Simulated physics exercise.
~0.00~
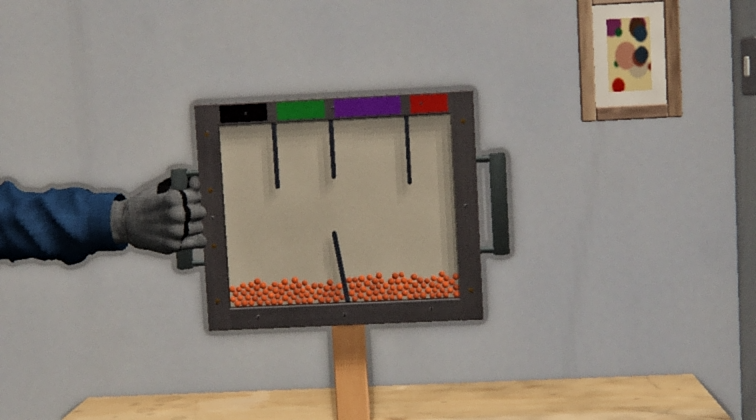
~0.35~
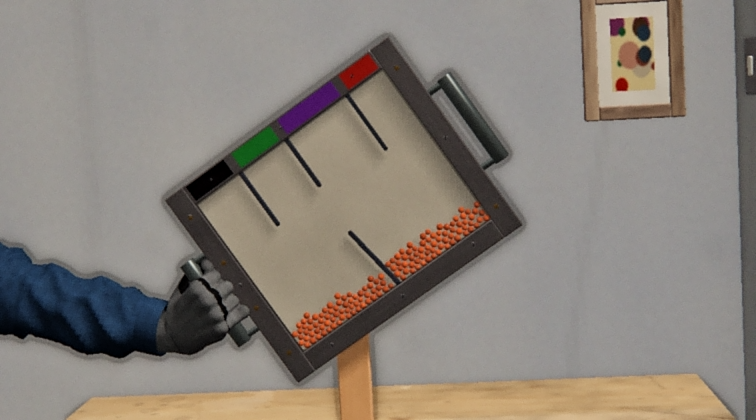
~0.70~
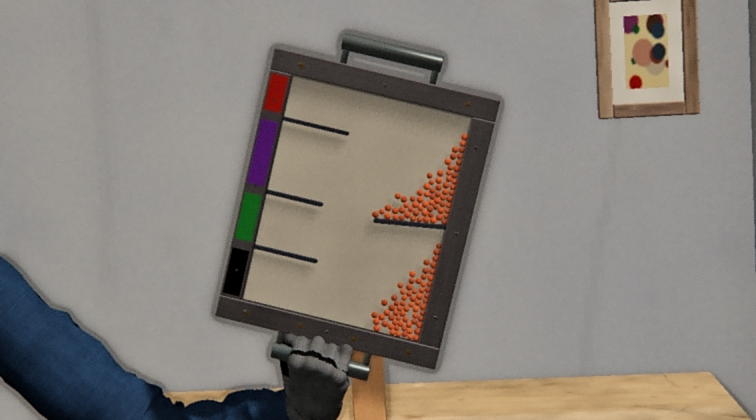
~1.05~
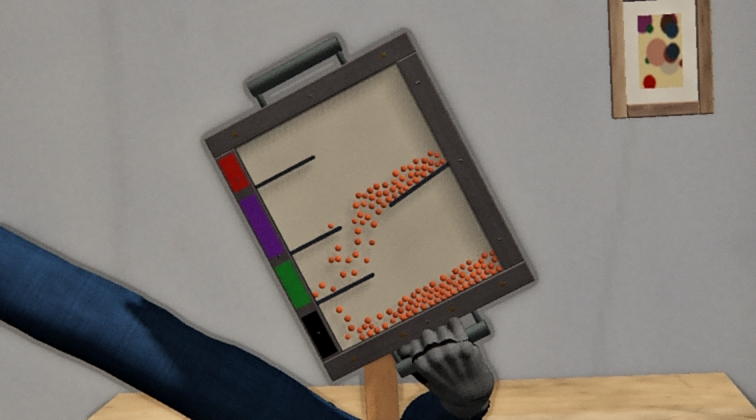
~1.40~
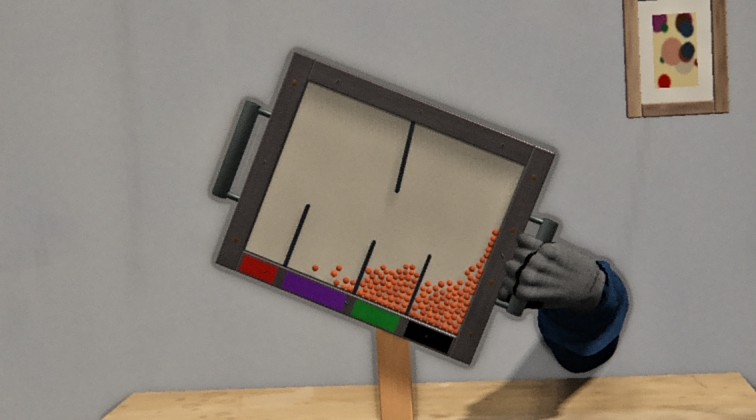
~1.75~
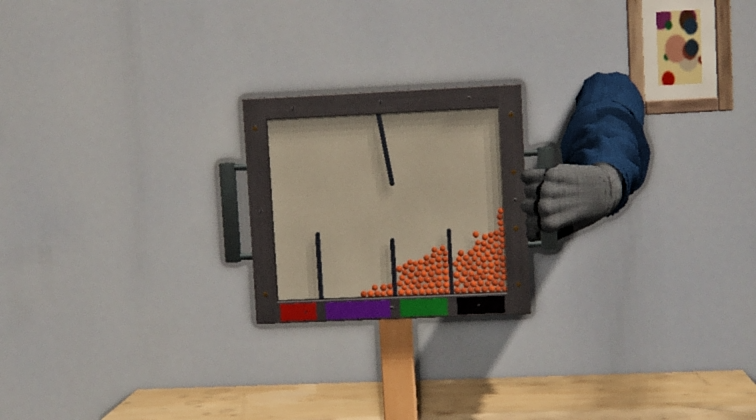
Shallow framed box of orange beads being turned upside down by a gloved hand, beads spilling mostly into green and black pockets.
